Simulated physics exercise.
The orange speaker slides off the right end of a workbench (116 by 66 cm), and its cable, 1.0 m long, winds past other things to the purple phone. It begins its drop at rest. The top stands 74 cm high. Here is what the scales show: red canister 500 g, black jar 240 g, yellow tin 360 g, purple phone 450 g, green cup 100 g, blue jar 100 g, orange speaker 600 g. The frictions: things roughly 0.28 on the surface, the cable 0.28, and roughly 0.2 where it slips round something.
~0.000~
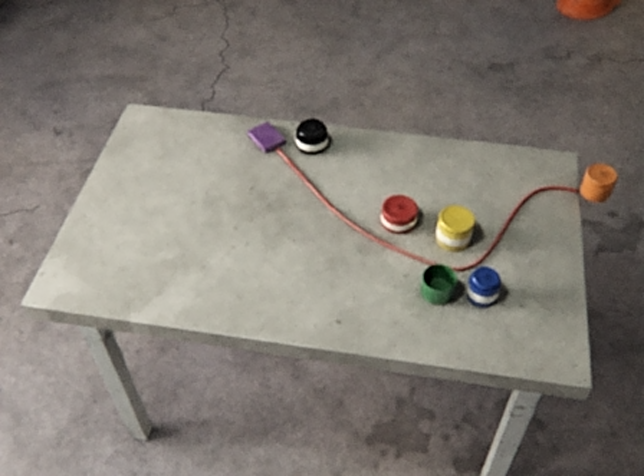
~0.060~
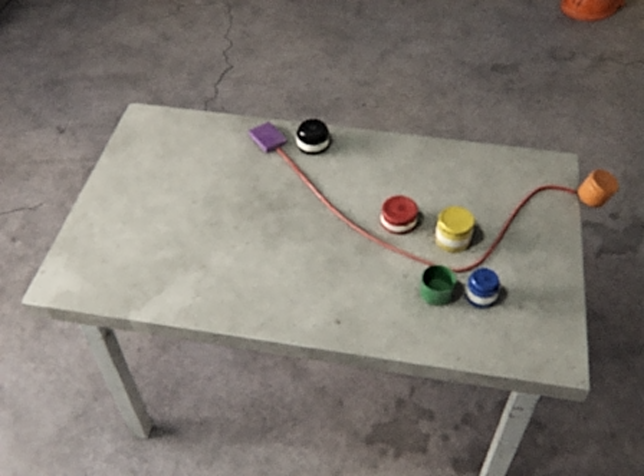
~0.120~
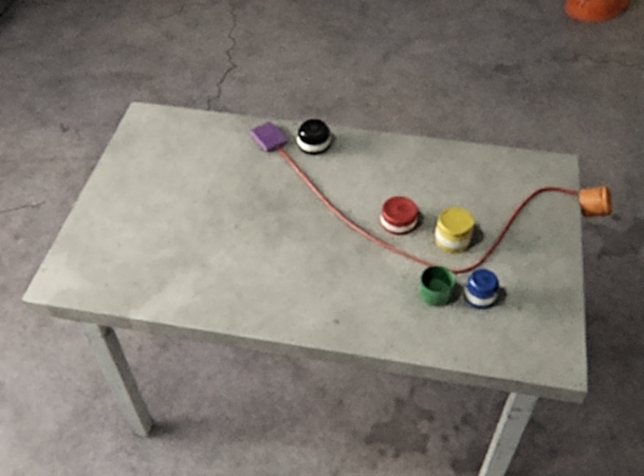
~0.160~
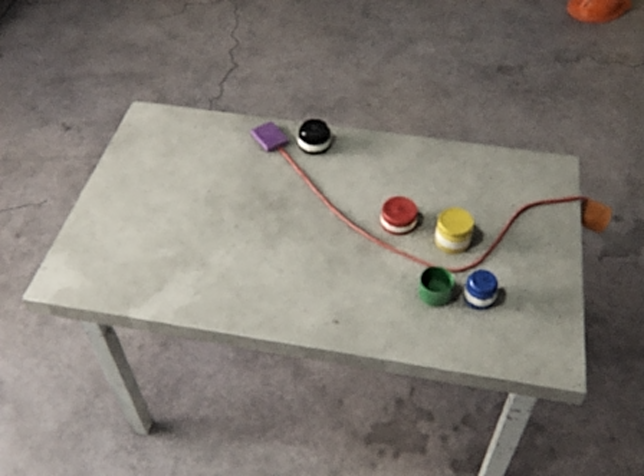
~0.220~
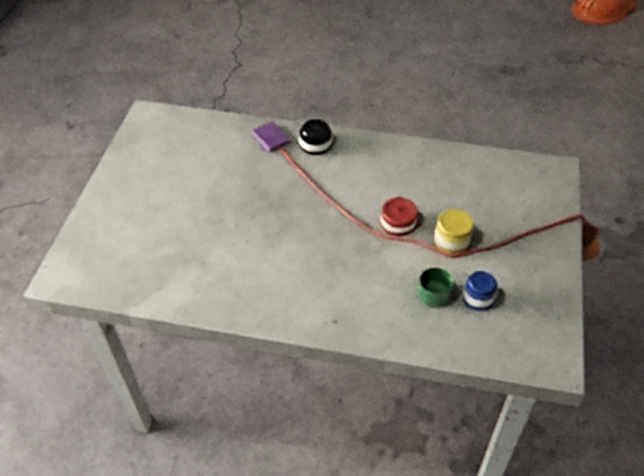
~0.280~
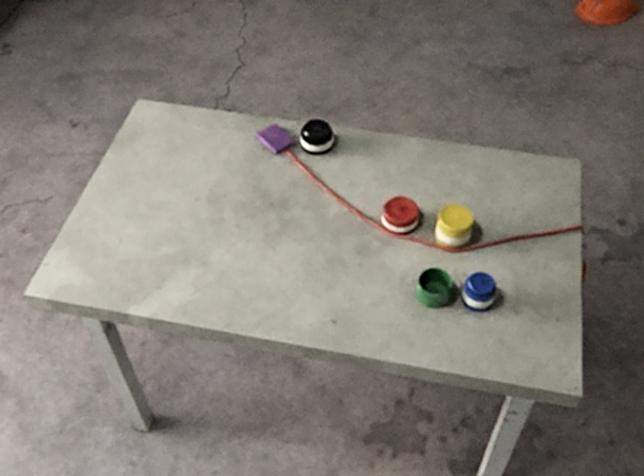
Orange cylindrical object dropping off the right end of a gray workbench, pulling its red cable taut past small colored containers.
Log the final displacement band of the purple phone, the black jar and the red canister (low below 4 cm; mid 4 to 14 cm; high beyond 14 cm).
Log: Purple phone high, black jar low, red canister mid.
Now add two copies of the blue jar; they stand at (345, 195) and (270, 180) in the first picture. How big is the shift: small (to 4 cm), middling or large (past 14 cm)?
In order they come out mid-range and low.
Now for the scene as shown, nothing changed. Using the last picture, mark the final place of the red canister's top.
The top finishes roughly at pixel (423, 192) of the last view.
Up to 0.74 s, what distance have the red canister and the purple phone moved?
Shifts - red canister 8 cm, purple phone 45 cm.
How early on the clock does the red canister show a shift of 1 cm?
For the red canister, 0.32 seconds.
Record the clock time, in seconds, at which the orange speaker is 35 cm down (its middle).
0.44 s.
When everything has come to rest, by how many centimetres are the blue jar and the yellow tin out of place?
Blue jar roughly 2 cm, yellow tin roughly 15 cm.
At 0.5 s, the cable's tail end at (334, 189); purple phone 20 cm off its start, red canister 5 cm off its start, black jar 1 cm off its start.
At 0.7 s, the cable's tail end at (421, 232); purple phone 44 cm off its start, red canister 8 cm off its start, black jar 1 cm off its start.
At 1.0 s, the cable's tail end at (488, 271); purple phone 62 cm off its start at (469, 271), red canister 8 cm off its start at (423, 192), black jar 1 cm off its start at (322, 128).
At 1.2 s, the cable's tail end at (506, 281); purple phone 66 cm off its start, red canister 8 cm off its start, black jar 1 cm off its start.
At 2.4 s, the cable's tail end at (506, 281); purple phone 66 cm off its start at (486, 279), red canister 8 cm off its start at (423, 192), black jar 1 cm off its start at (322, 128), orange speaker over the edge.
